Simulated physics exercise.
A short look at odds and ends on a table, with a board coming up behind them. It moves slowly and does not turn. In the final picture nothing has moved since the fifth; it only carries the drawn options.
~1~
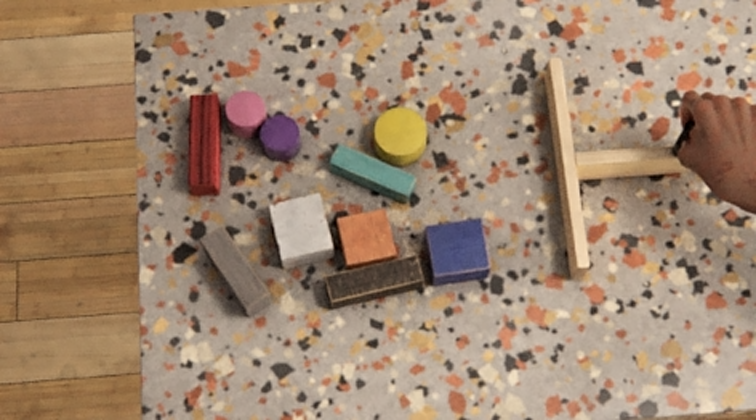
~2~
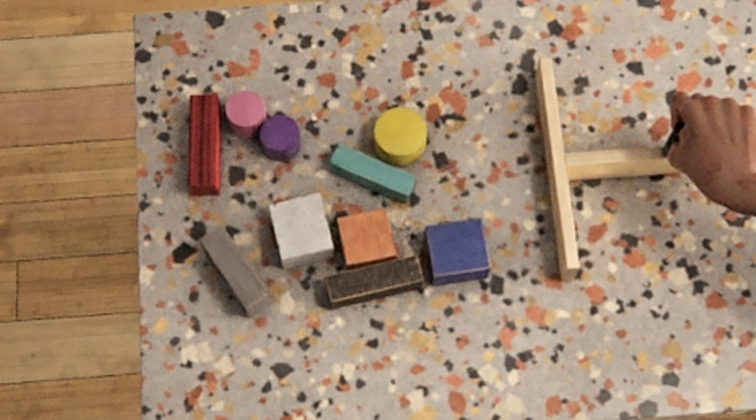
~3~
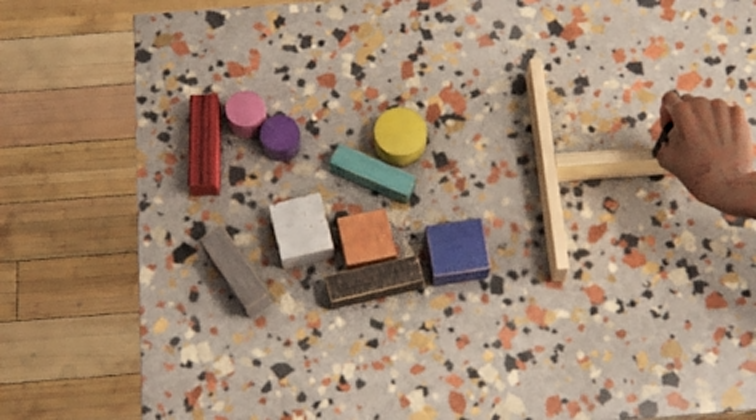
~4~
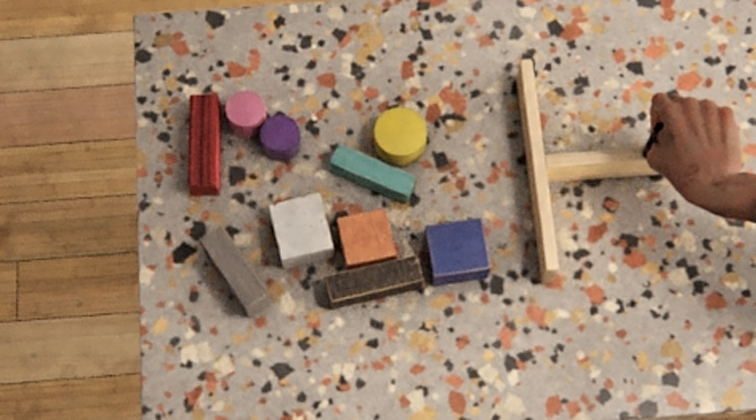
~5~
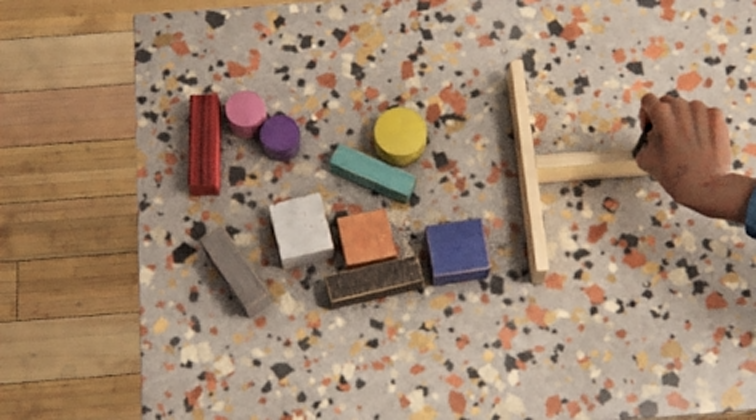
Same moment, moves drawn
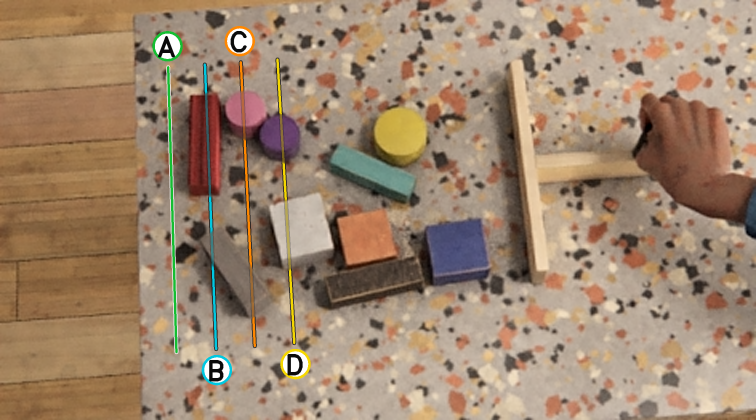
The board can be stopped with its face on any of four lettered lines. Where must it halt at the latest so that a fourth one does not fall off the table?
No farther than C.
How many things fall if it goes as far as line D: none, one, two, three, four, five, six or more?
By then, one.
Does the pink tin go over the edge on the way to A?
No.
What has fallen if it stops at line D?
The grey bar goes over.
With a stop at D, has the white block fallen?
By then, no.
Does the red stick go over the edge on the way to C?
No.
On the marked copy, A at (172, 204); B at (210, 202); C at (248, 199); D at (286, 196).
Taking C. A third of the way, board (429, 170); black bar (325, 284); white block (292, 230).
Two thirds of the way, board (327, 177); grey bar (152, 277); white block (191, 234).
When it is over, board (250, 183); grey bar over the edge; white block over the edge; two fallen.
As for the rest, A drops six; B drops five; D is within the limit but short.
